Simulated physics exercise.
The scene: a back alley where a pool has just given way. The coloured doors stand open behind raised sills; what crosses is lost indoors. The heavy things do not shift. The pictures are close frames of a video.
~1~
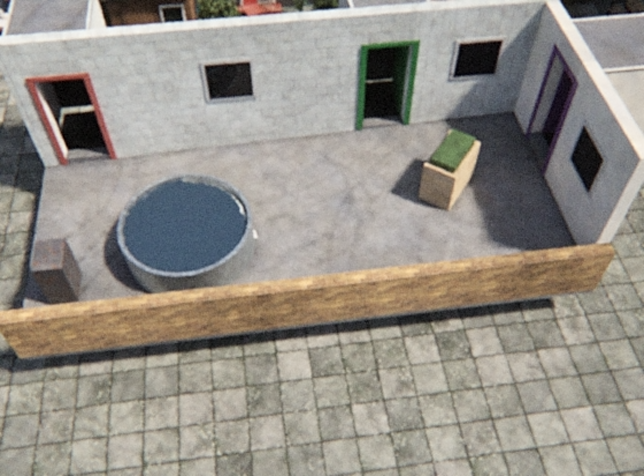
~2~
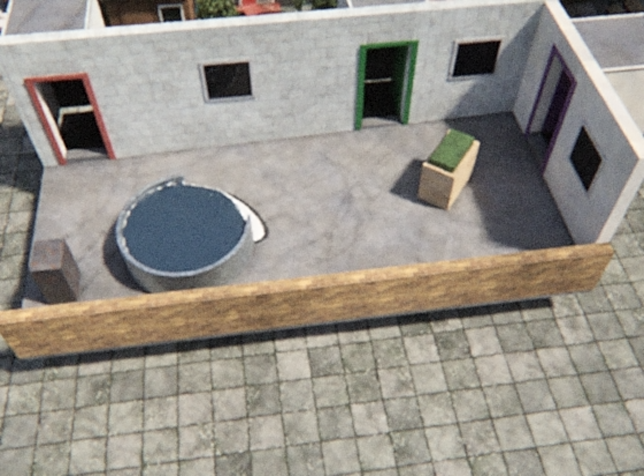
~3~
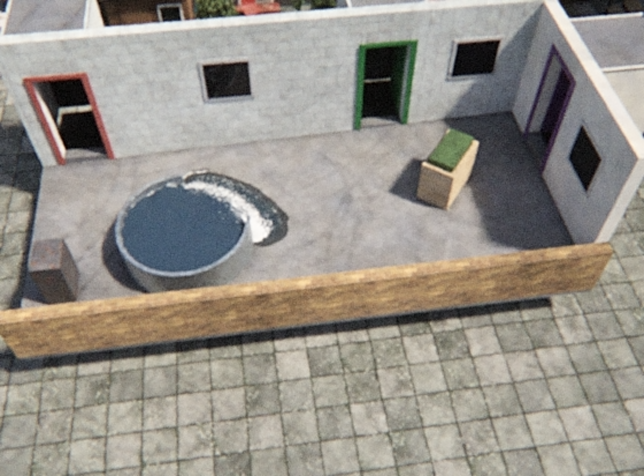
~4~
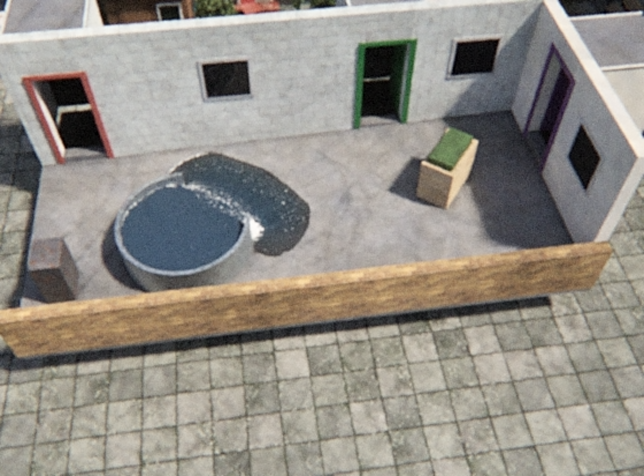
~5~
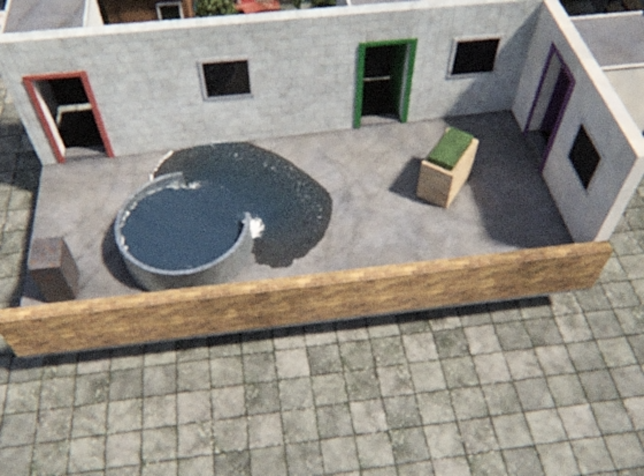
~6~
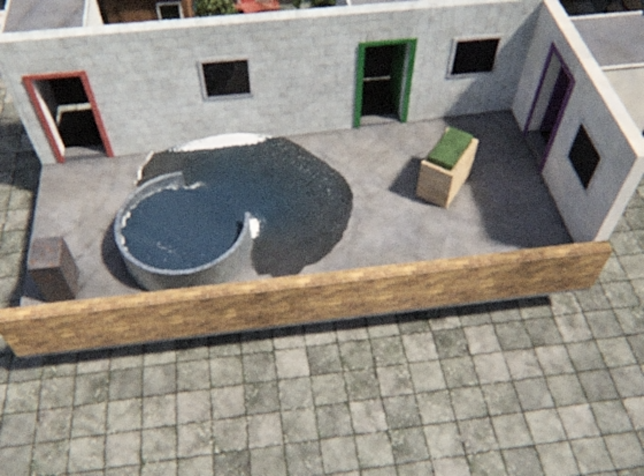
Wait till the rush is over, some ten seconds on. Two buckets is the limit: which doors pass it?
In the end: The green door floods; the red door holds within the limit; the purple door holds within the limit.
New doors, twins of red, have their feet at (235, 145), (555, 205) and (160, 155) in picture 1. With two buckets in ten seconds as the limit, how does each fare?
As listed: Goes over, lets less in, stays under.
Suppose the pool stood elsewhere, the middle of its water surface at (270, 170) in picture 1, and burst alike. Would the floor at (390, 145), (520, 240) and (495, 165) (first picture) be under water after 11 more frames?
In that order: Awash, no water, wet.
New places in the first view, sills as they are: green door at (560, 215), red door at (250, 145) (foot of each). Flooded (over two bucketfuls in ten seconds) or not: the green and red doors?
One by one: Green lets less in, red goes over.
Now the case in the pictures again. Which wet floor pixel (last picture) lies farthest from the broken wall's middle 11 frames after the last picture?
Close to (479, 119).
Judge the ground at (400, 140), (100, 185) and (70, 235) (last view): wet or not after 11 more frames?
In turn: Under water, under water, no water.
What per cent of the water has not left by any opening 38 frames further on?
Near 88 in a hundred.
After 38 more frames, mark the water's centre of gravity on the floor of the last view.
I would point to (337, 201).
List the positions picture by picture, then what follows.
The first picture shows still water in the pool at (186, 224).
In the second picture, the front is at (259, 239), out from the gap on the pool's far side.
In the third picture, water pours out on the pool's far side and has run to (283, 231).
In the fourth picture, water pours out on the pool's far side and has run to (185, 164).
In the fifth picture, water pours out on the pool's far side and has run to (182, 150).
In the sixth picture, the front is at (348, 194), out from the gap on the pool's far side.
A moment on, water covers 35 % of the floor; the green door wet at the sill, nothing in, the red door not reached, the purple door not reached.
Next, water covers 45 % of the floor; the green door under two buckets in, the red door wet at the sill, nothing in, the purple door not reached.
Then, water covers 60 % of the floor; the green door over two buckets in, the red door wet at the sill, nothing in, the purple door wet at the sill, nothing in.
Later, water covers 80 % of the floor; the green door over two buckets in, the red door wet at the sill, nothing in, the purple door wet at the sill, nothing in.
In the end, water covers 85 % of the floor; the green door over two buckets in, the red door wet at the sill, nothing in, the purple door wet at the sill, nothing in.
